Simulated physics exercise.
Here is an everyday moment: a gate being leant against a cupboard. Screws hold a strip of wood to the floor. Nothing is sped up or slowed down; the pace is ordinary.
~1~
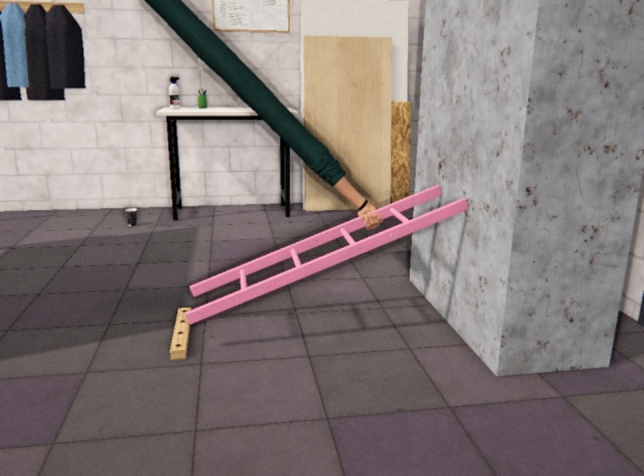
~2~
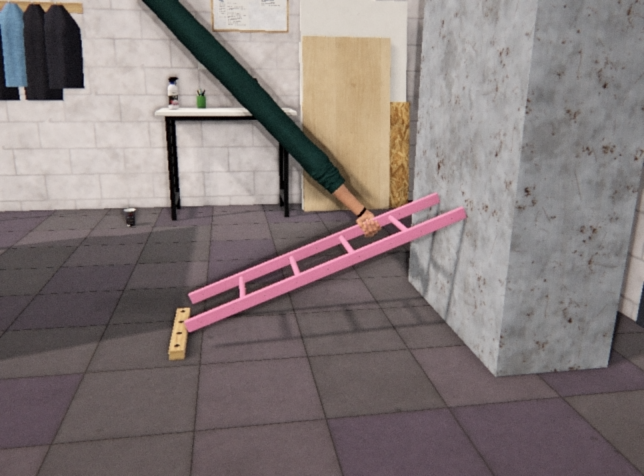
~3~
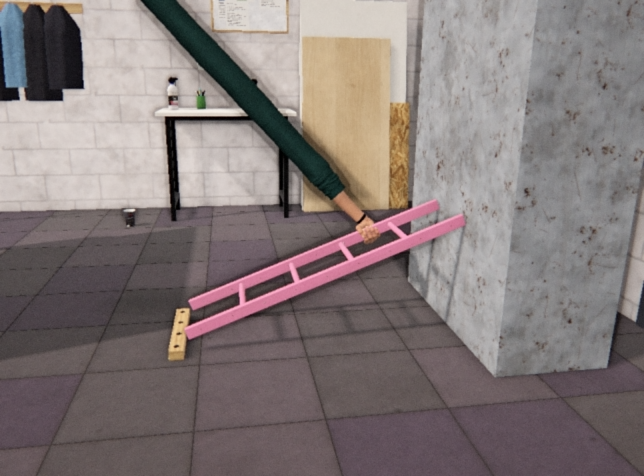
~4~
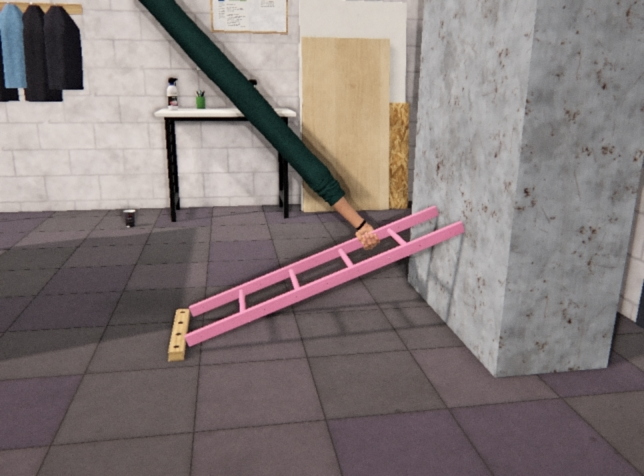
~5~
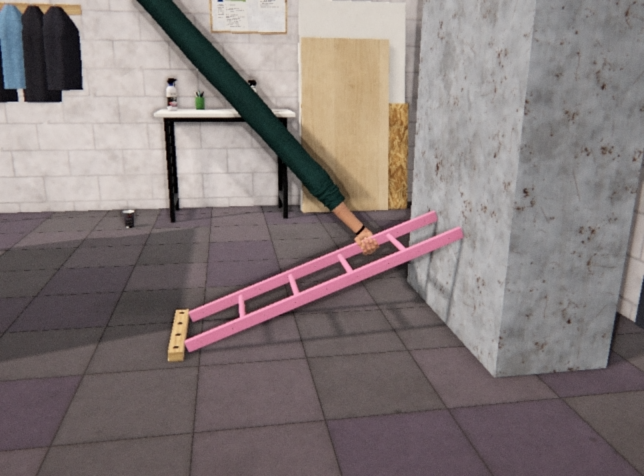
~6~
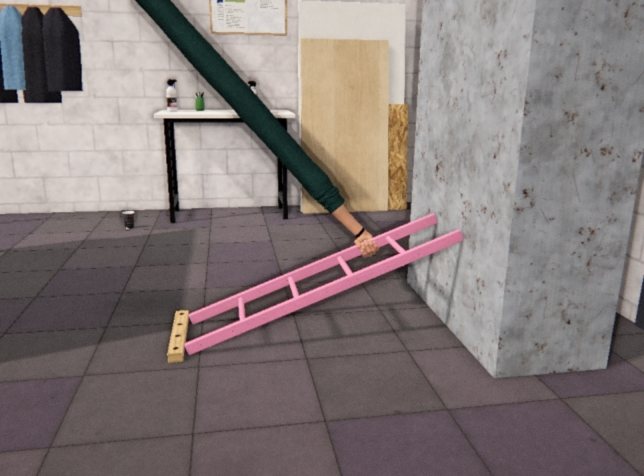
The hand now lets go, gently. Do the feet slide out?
Does not shift.
Then, 0.10 s on from there, pink gate moving near (320, 281).
Then, 0.28 s on from there, pink gate at rest near (320, 281).
In the end, the pink gate holds its place, near (320, 281).
